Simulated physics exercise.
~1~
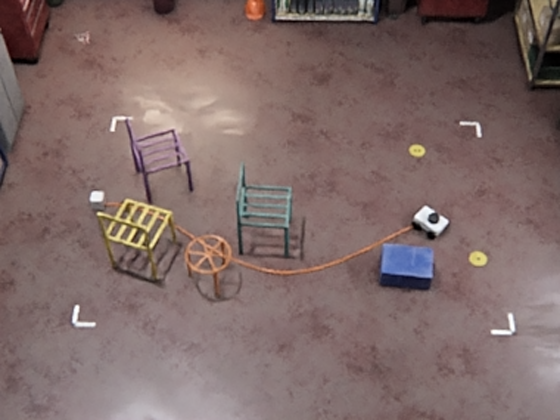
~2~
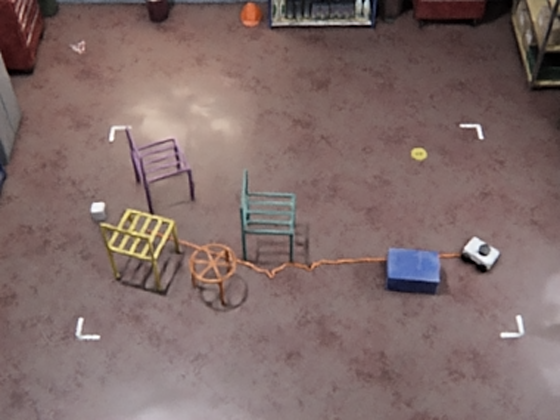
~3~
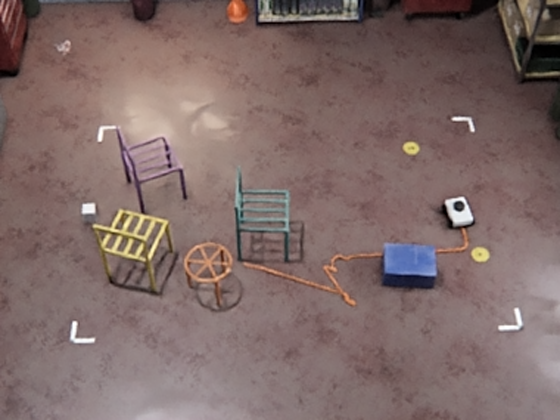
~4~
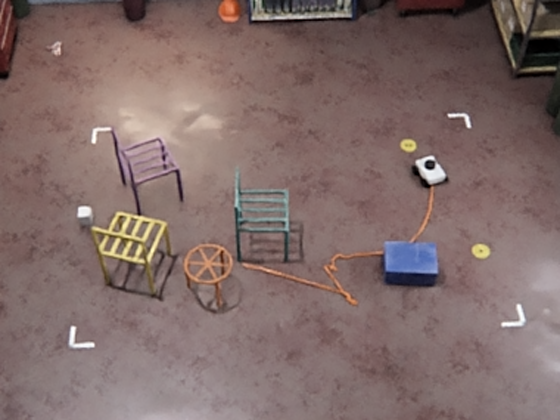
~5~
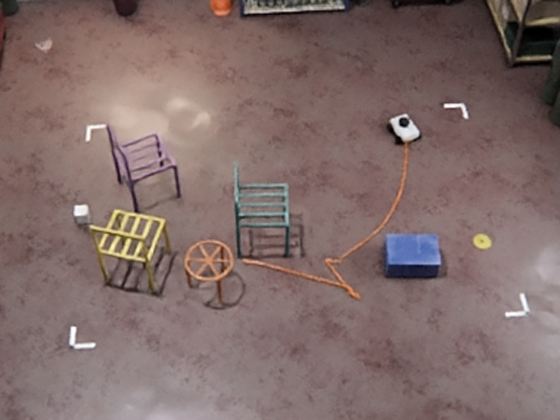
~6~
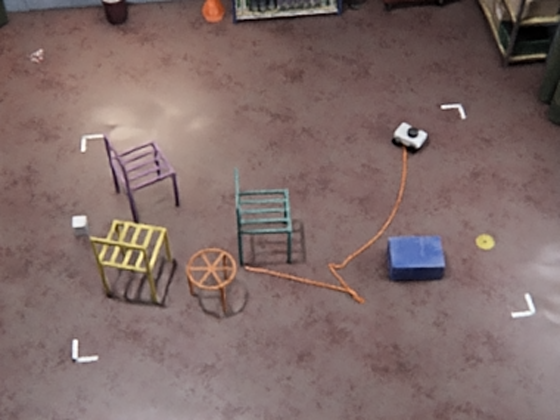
A brown, mottled workshop floor with white corner marks is seen from high above, the view drifting slightly. A purple chair, a yellow chair and a small white block stand at the left, with an orange stool and a teal chair nearer the middle and a blue crate to the right. A small white cart trailing an orange lead drives right and down past the crate, then turns up and heads left beyond the upper yellow mark. The lead lies kinked on the floor, its plug out, and the cart stops at the upper right with the furniture unmoved.
